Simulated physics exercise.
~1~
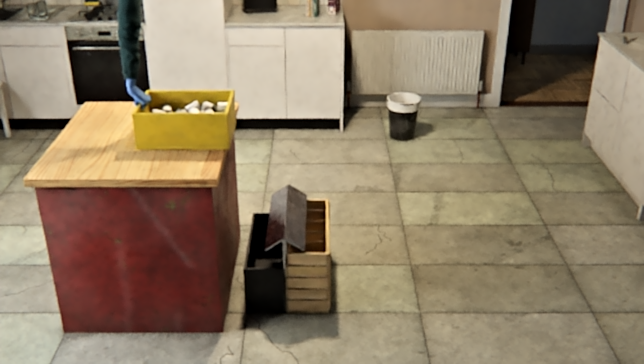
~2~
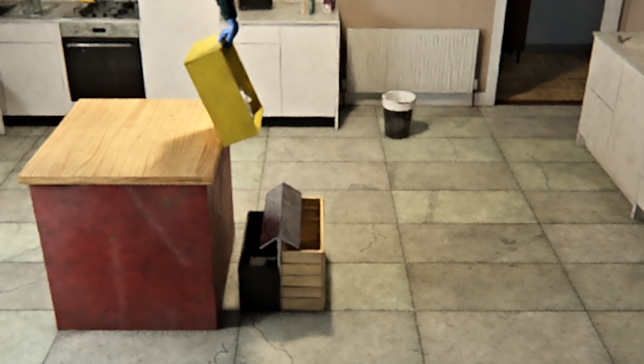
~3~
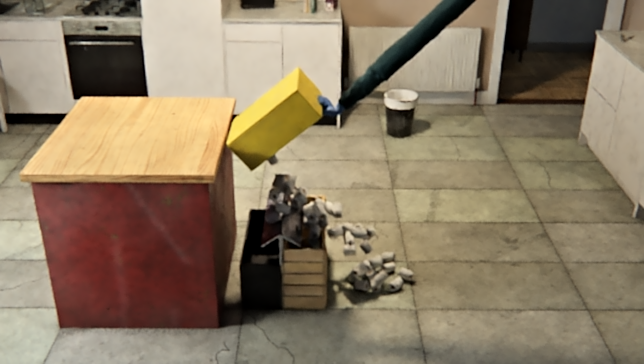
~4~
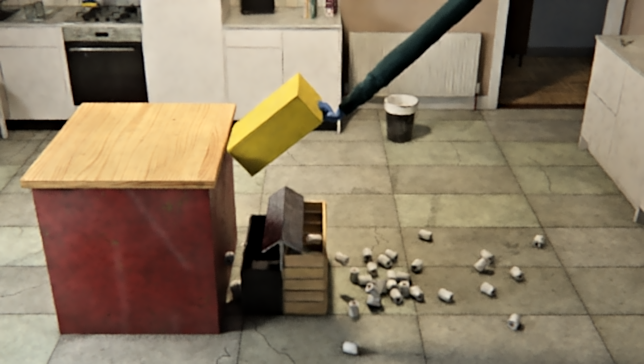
A yellow tote tips off a bench, spilling pale rolls into a wooden tote and across the floor.
